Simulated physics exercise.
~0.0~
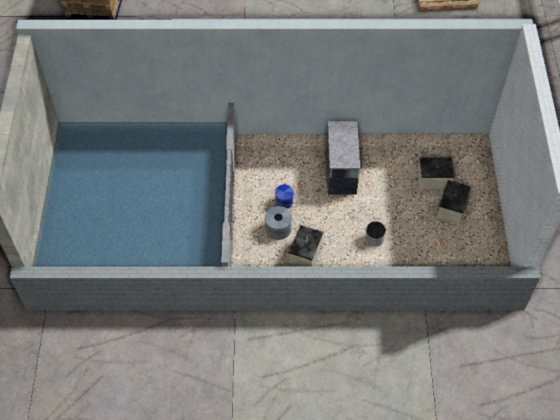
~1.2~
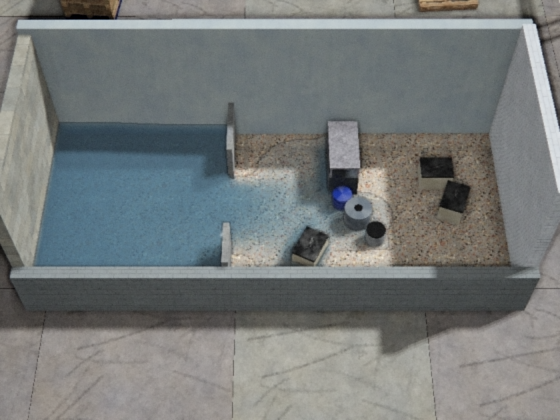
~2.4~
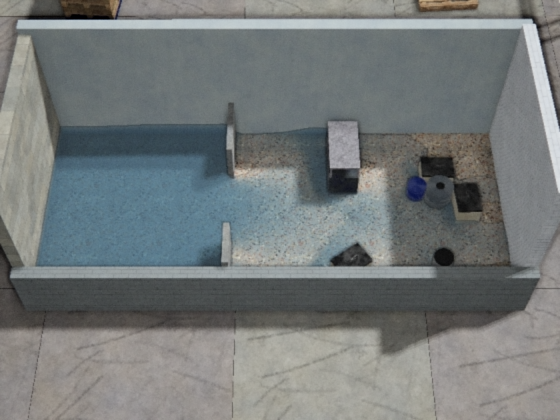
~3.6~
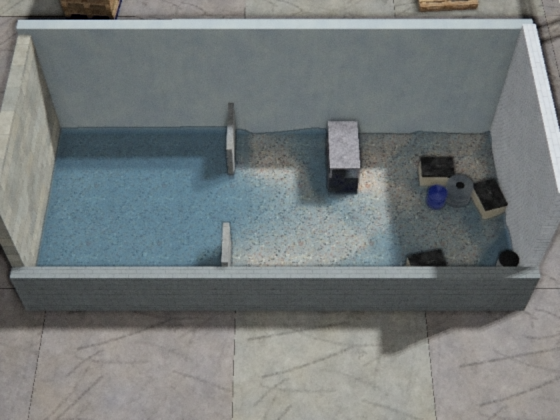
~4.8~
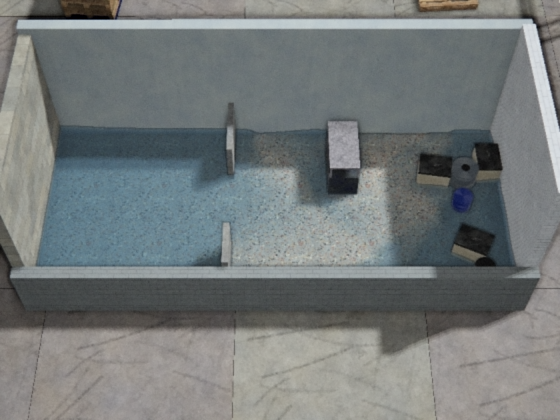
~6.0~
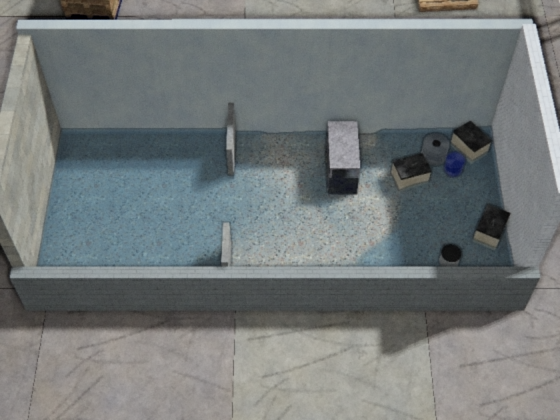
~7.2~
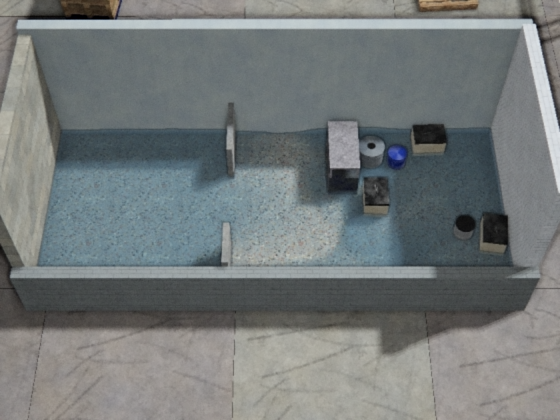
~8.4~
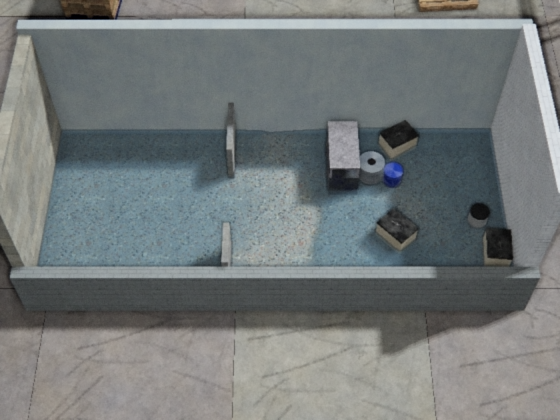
In a walled room split by a partition, water burst through the doorway and spread over the pebbly floor, sweeping a blue pail, a grey tub and dark-topped boxes to the right before the pail and tub drifted back beside the tall block.
